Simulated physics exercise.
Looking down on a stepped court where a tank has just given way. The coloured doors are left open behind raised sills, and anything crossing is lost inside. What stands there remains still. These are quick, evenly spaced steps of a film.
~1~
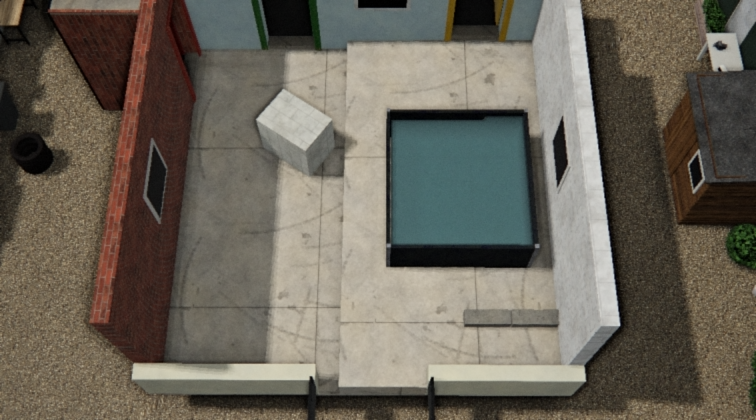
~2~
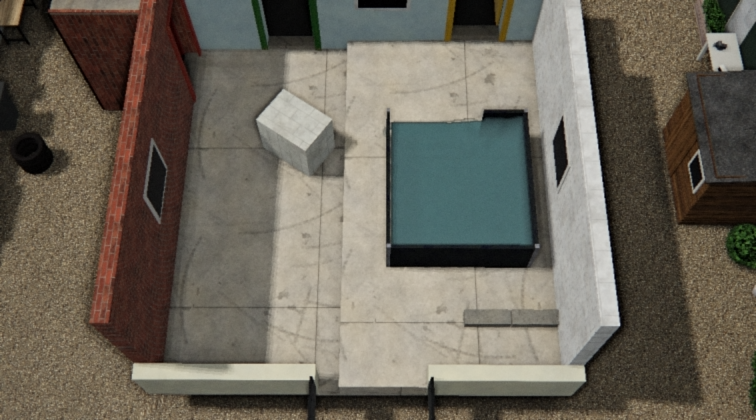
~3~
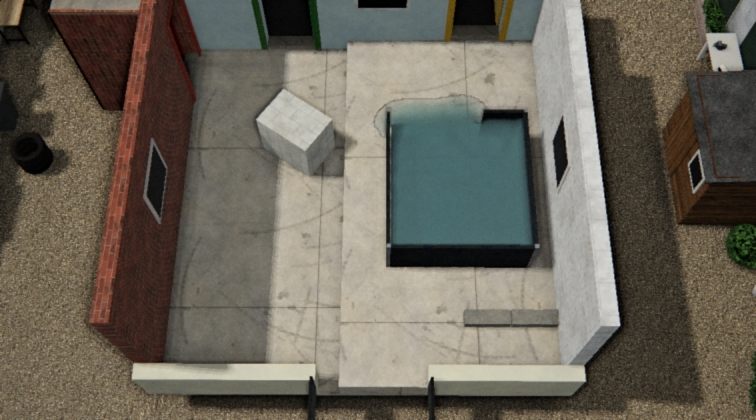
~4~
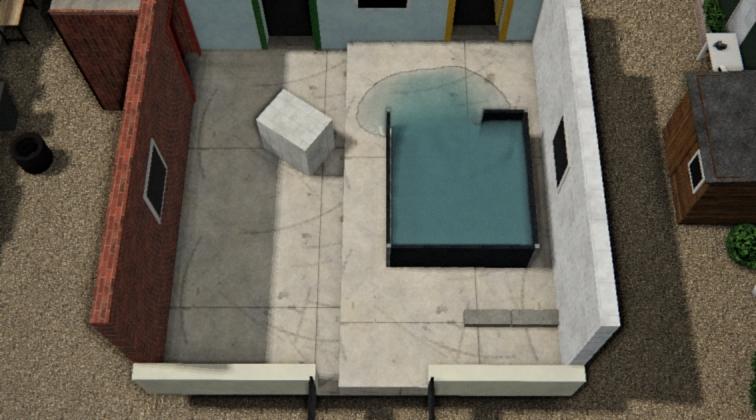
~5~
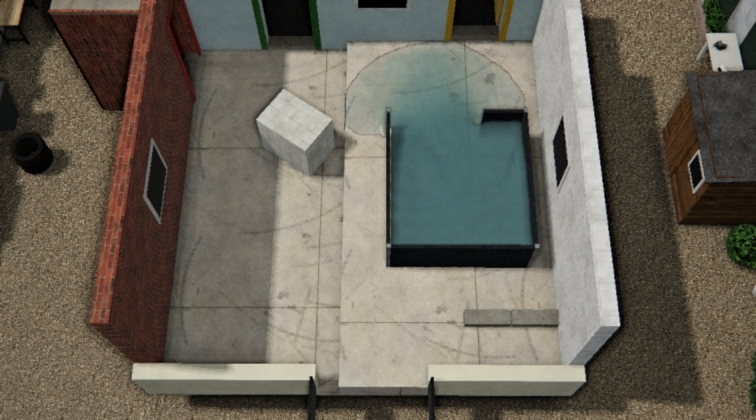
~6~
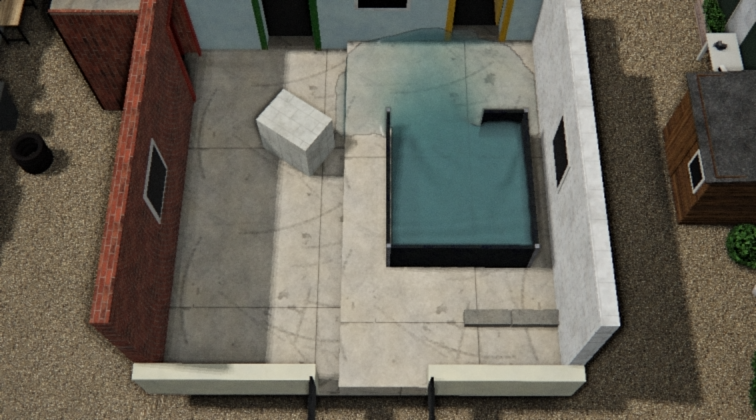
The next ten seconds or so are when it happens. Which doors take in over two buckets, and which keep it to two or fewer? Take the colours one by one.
Outcome: Yellow door: Surpasses it; red door: Surpasses it; green door: Surpasses it.
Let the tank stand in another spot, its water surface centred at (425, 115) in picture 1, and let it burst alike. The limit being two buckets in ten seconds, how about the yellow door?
Then: Yellow door takes more.
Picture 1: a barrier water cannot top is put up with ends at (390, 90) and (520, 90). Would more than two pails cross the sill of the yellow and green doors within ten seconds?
The yellow one falls short of the threshold; the green one exceeds the threshold.
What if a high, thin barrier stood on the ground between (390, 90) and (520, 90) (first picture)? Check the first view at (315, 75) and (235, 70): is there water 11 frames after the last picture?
Result by location - first soaked, second soaked.
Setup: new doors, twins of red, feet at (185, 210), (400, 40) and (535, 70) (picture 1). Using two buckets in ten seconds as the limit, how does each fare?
Stays within it; exceeds it; exceeds it.
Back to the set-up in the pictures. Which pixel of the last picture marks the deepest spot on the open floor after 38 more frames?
Somewhere near (198, 72).
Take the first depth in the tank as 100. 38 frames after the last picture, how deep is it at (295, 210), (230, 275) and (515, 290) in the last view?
2, 4 and 8 in a hundred, in turn.
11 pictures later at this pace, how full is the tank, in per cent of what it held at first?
Somewhere near 48 %, give or take.
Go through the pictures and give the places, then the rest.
The water tank at (459, 178) is whole and still, in the first frame.
The front is at a hidden place, out from the gap on the water tank's far side, in the second frame.
Water pours out on the water tank's far side and has run to a hidden place, in the third frame.
Water pours out on the water tank's far side and has run to (464, 72), in the fourth frame.
Water pours out on the water tank's far side and has run to (453, 45), in the fifth frame.
Water pours out on the water tank's far side and has run to (495, 42), in the sixth frame.
A moment on, water covers 25 % of the floor; the yellow door over two buckets in, the red door not reached, the green door wet at the sill, nothing in.
Next, water covers 30 % of the floor; the yellow door far over two buckets in, the red door under two buckets in, the green door under two buckets in.
Then, water covers 45 % of the floor; the yellow door far over two buckets in, the red door far over two buckets in, the green door over two buckets in.
Later, water covers 85 % of the floor; the yellow door far over two buckets in, the red door far over two buckets in, the green door over two buckets in.
In the end, water covers 85 % of the floor; the yellow door far over two buckets in, the red door far over two buckets in, the green door over two buckets in.
